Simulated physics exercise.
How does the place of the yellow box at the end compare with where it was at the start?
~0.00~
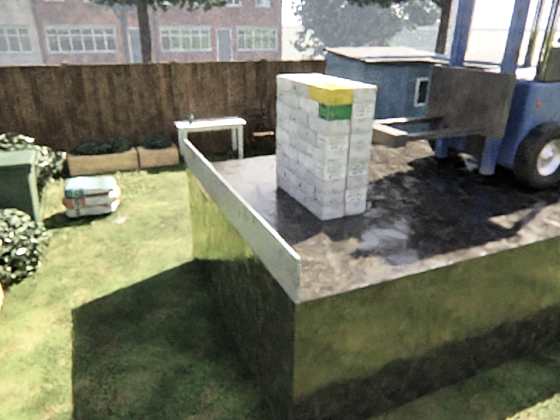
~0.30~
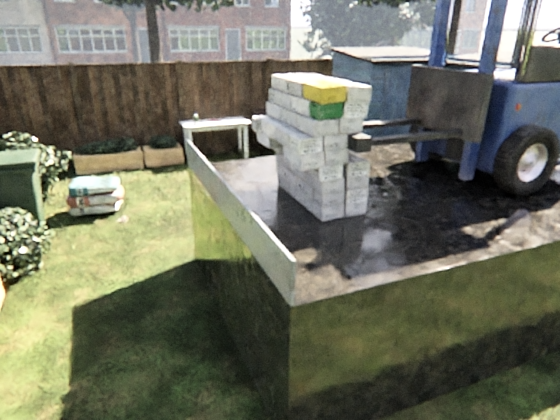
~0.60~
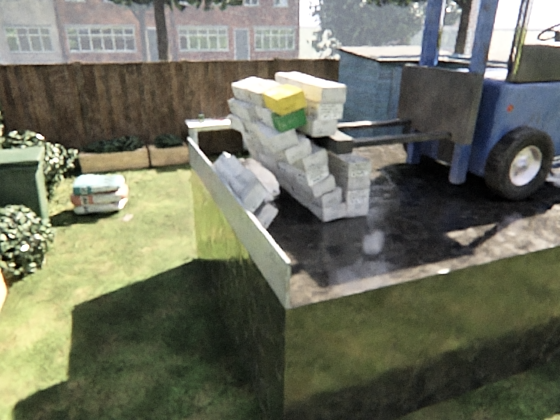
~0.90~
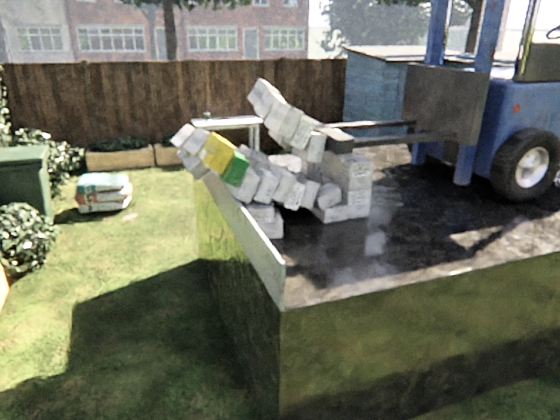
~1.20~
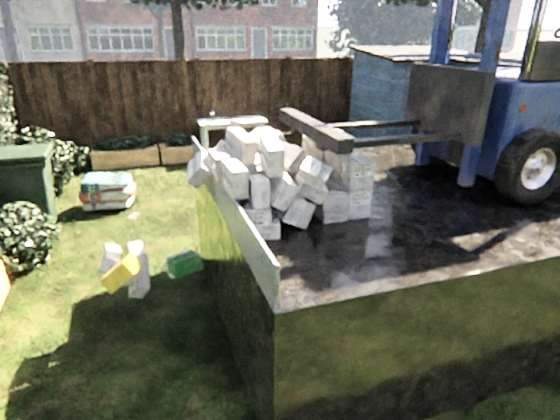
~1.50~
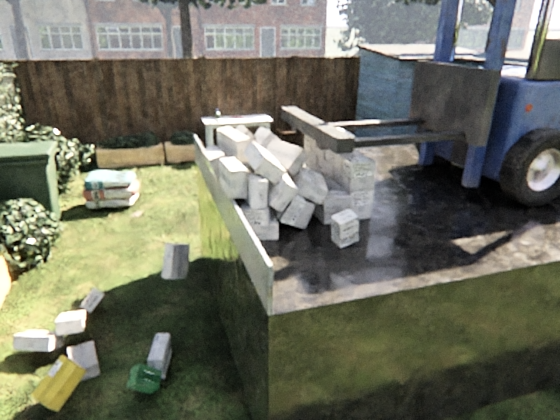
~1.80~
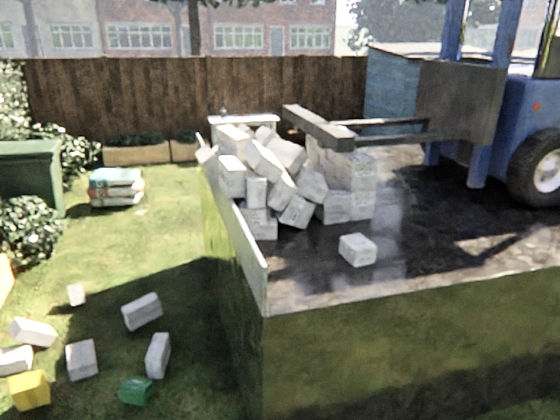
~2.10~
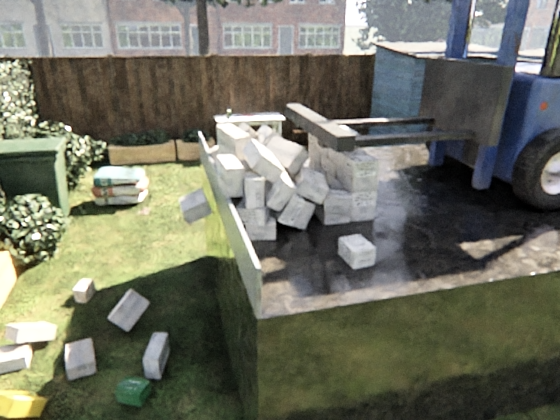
At the start it sat on top of the stack on the raised deck. By the end it was down on the grass to the left, near the bottom left corner of the view.
